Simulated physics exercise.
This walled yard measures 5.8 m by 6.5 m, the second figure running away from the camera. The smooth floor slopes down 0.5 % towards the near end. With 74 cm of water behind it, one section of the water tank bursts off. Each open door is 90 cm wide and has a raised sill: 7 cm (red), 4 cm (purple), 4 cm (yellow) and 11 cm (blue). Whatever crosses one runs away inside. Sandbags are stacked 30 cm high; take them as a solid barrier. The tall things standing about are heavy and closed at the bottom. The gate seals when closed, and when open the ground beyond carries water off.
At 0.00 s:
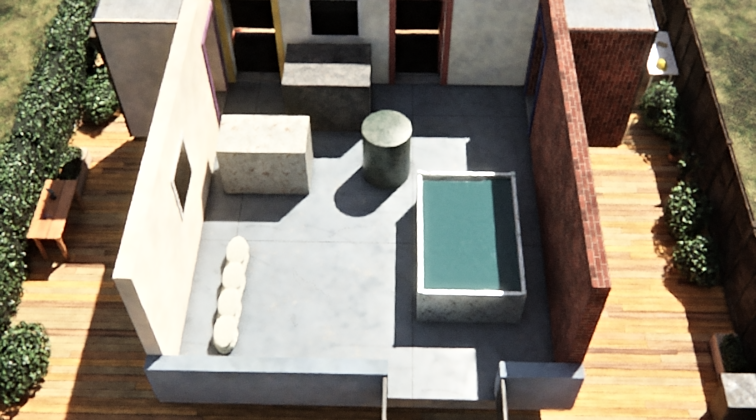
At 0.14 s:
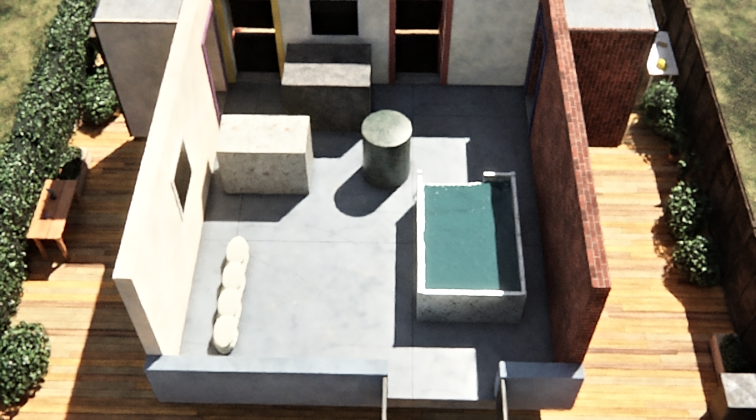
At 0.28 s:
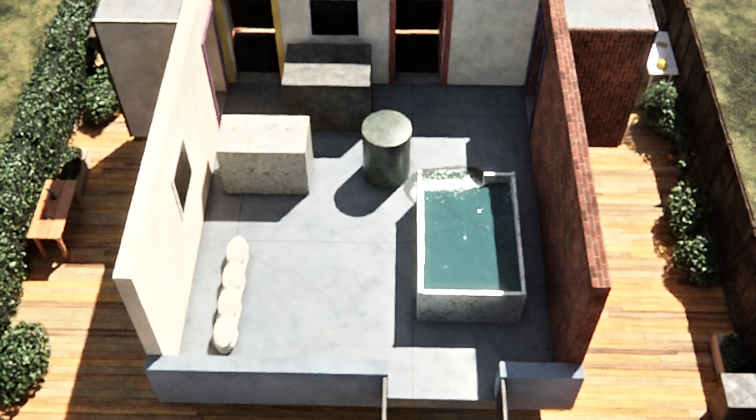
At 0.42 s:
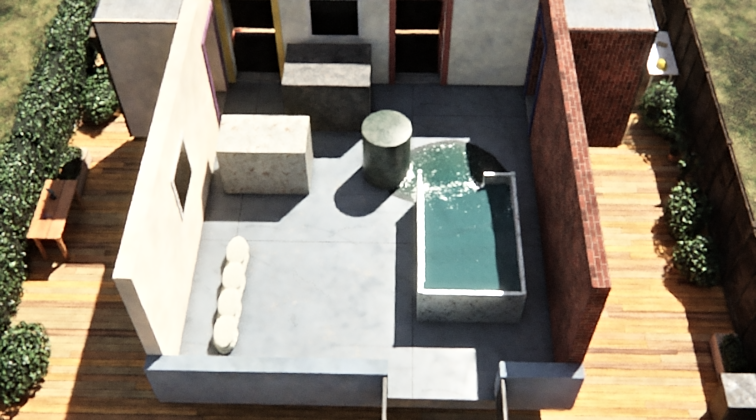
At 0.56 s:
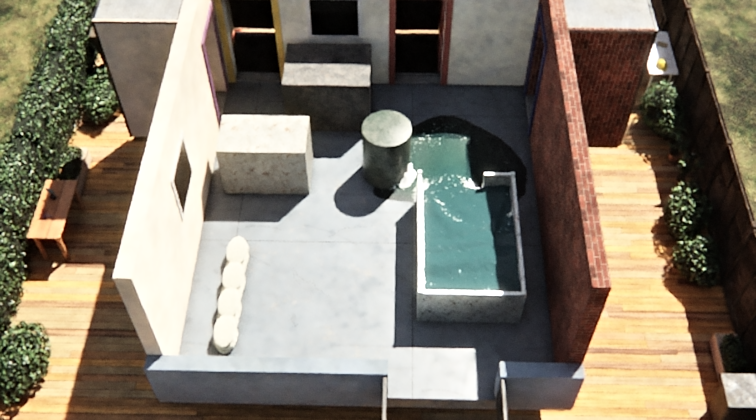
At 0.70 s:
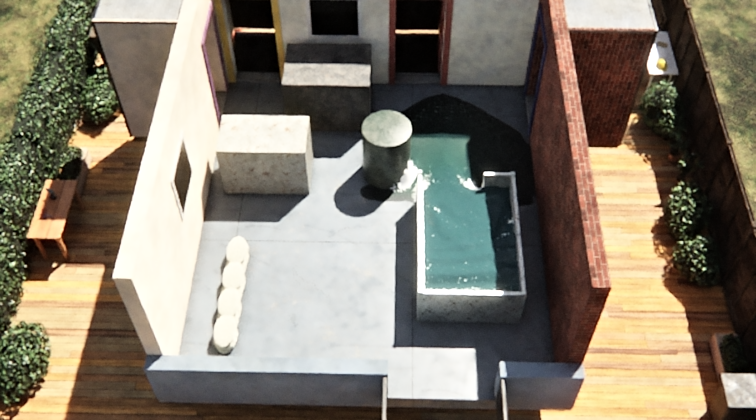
The clip opens on a walled yard seen from above, with still, blue-green water in a rectangular tank beside a brick wall on the right. Part of the tank's far side gives way, and foaming water pours out, spreading across the grey floor towards the back and reaching around the nearby round column.
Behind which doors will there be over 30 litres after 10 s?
Door by door: At the red door it exceeds the limit; at the purple door it goes over the limit; at the yellow door it keeps below the limit; at the blue door it exceeds the limit.
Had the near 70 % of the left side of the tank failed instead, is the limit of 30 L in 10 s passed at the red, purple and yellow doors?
Against that limit: Red under, purple under, yellow past it.
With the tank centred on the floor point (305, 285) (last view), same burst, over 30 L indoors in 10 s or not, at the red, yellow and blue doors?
Against that limit: Red under, yellow above, blue below.
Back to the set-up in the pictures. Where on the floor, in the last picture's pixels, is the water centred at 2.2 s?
Around (458, 201).
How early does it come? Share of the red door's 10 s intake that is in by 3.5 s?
Some 60 per cent by then.
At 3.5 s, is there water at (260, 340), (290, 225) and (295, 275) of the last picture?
In turn: Dry, wet, under water.
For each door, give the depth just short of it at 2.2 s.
Depths in cm: Red 28, purple 0, yellow 3, blue 23.
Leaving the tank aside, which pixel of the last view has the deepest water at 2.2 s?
Around (468, 89).
After 1.4 s water covers 25 % of the floor and is deepest (38 cm) near (443, 197); red door 17 cm at the sill, 48 L in, purple door not reached, yellow door not reached, blue door 10 cm at the sill, 0 L in.
After 2.2 s water covers 30 % of the floor and is deepest (38 cm) near (468, 89); red door 28 cm at the sill, 182 L in, purple door not reached, yellow door 3 cm at the sill, 0 L in, blue door 23 cm at the sill, 9 L in.
After 3.5 s water covers 30 % of the floor and is deepest (26 cm) near (449, 89); red door 23 cm at the sill, 363 L in, purple door 8 cm at the sill, 6 L in, yellow door 5 cm at the sill, 0 L in, blue door 20 cm at the sill, 79 L in.
After 6.0 s water covers 55 % of the floor and is deepest (19 cm) near (514, 90); red door 17 cm at the sill, 504 L in, purple door 7 cm at the sill, 31 L in, yellow door 4 cm at the sill, 5 L in, blue door 15 cm at the sill, 115 L in.
After 10.0 s water covers 90 % of the floor and is deepest (14 cm) near (556, 386); red door 10 cm at the sill, 585 L in, purple door 6 cm at the sill, 58 L in, yellow door 4 cm at the sill, 9 L in, blue door 10 cm at the sill, 131 L in.
